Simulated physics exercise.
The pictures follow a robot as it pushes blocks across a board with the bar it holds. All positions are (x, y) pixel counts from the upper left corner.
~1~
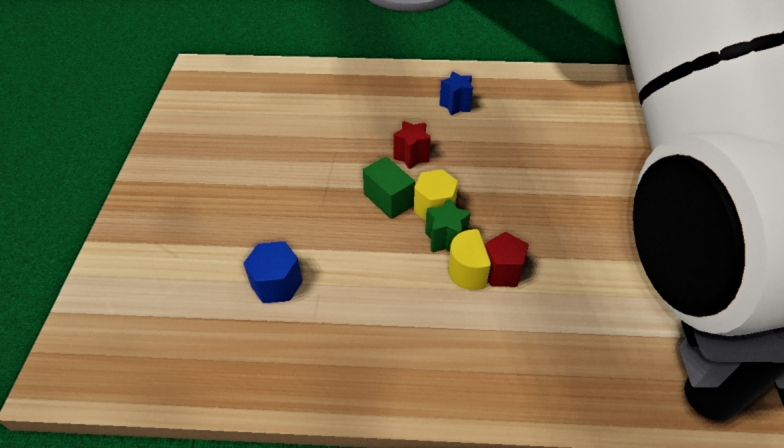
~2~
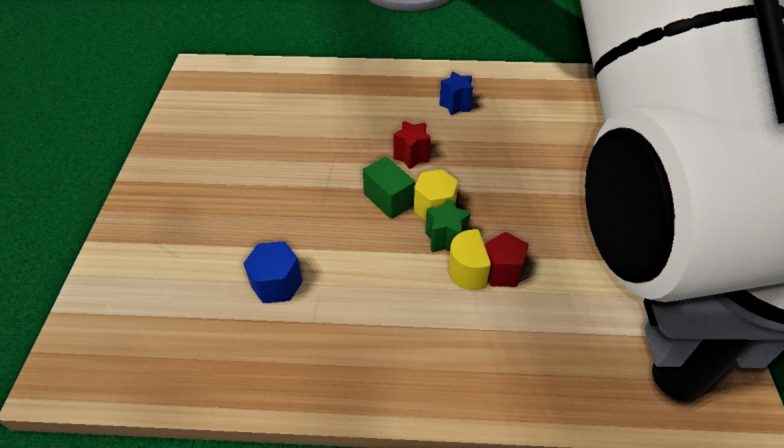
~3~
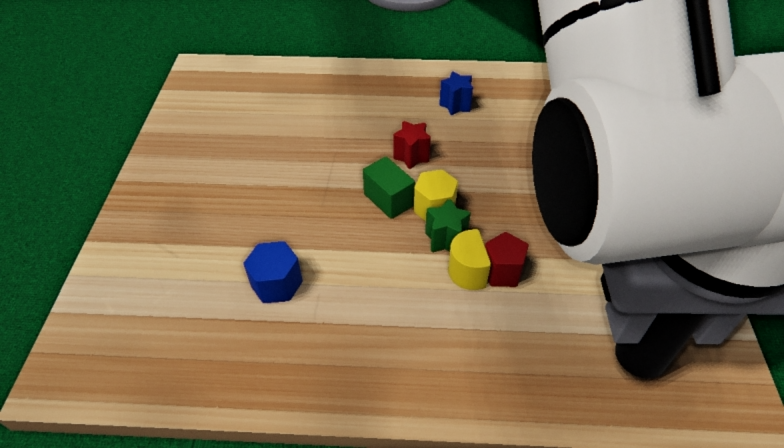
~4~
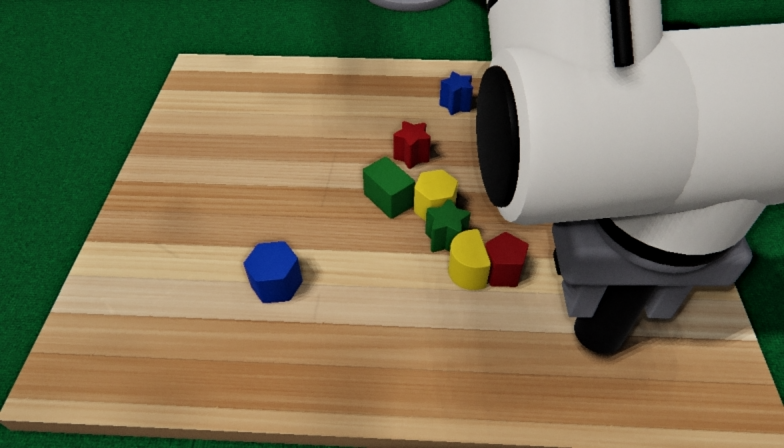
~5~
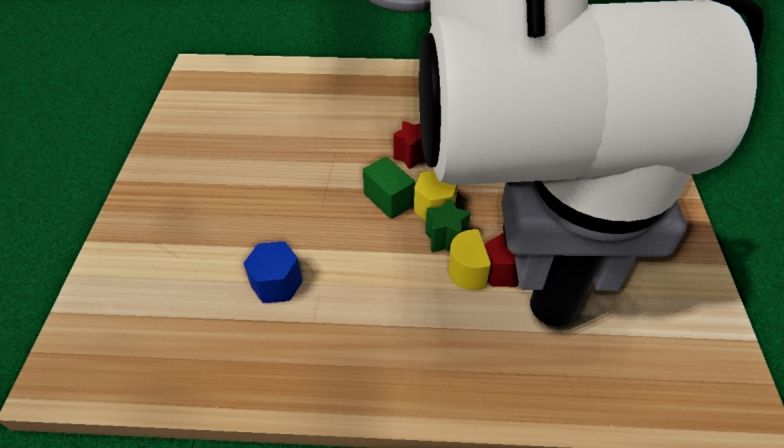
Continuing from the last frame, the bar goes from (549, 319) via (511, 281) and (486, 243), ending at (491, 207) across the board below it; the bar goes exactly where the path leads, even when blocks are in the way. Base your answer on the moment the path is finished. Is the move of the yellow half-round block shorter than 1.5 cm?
Yes
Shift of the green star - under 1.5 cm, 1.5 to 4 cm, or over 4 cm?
Short: Under 1.5 cm.
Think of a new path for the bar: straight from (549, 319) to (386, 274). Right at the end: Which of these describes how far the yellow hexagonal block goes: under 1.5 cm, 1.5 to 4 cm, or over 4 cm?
Band: 1.5 to 4 cm.
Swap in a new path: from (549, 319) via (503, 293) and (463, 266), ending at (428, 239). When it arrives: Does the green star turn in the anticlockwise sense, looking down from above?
That would be a no.
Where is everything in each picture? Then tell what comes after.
The first frame shows tip of the bar at (711, 396), middles of tops, yellow hexagonal block at (437, 184), green star at (448, 215), yellow half-round block at (470, 248), red pentagonal block at (508, 249).
The second frame shows bar at (678, 377), nothing pushed.
The third frame shows bar at (640, 356), nothing pushed.
The fourth frame shows bar at (598, 332), nothing pushed.
The fifth frame shows bar at (553, 307), yellow hexagonal block at (437, 184), green star at (448, 215), yellow half-round block at (470, 248), red pentagonal block at (508, 249).
On the path given first. One third of the way, bar at (514, 268); red pentagonal block at (493, 226).
Two thirds of the way, bar at (488, 231); green star at (444, 212), turned 45° anticlockwise; yellow half-round block at (465, 248); red pentagonal block at (476, 192), turned 20° anticlockwise.
At the end, bar at (493, 194); yellow hexagonal block at (434, 179), turned 15° anticlockwise; green star at (444, 212), turned 45° anticlockwise; yellow half-round block at (465, 248); red pentagonal block at (469, 162), turned 50° anticlockwise.
